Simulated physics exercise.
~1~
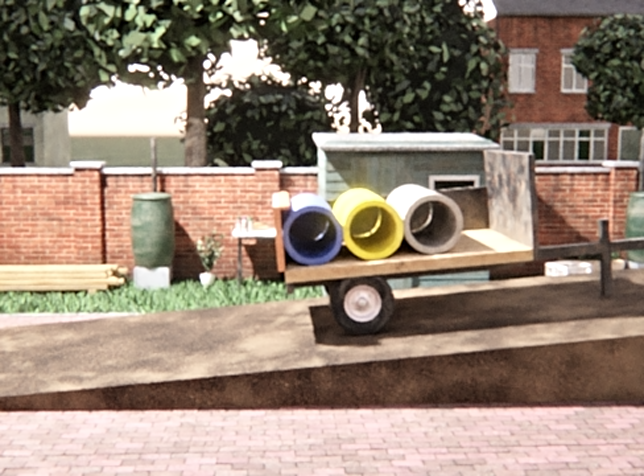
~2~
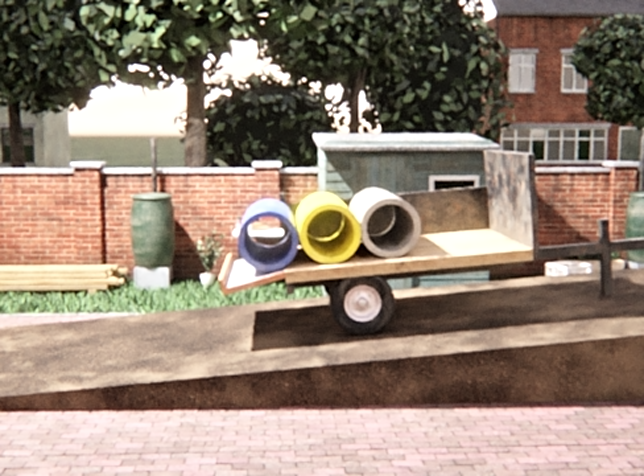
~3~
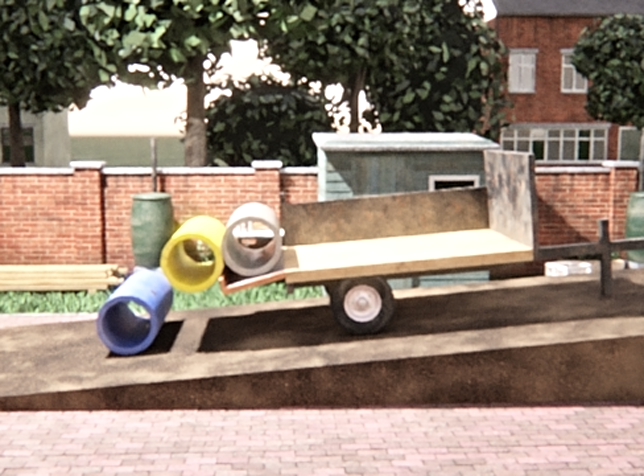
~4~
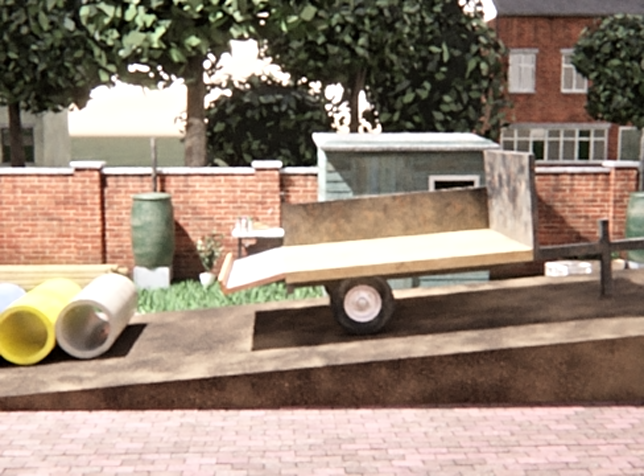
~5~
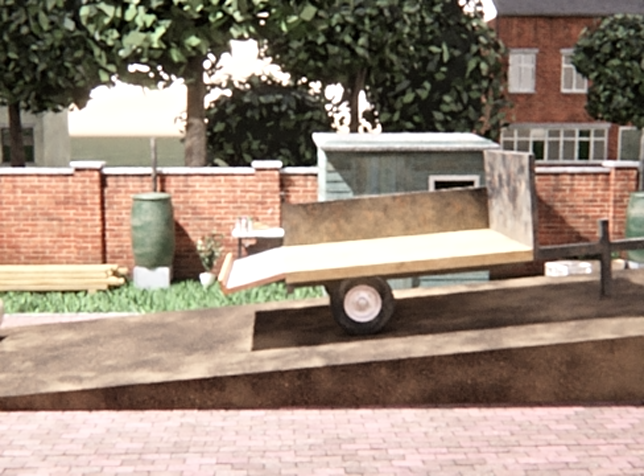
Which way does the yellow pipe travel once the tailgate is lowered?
The yellow pipe rolls to the left, over the lowered gate and on down the slope.
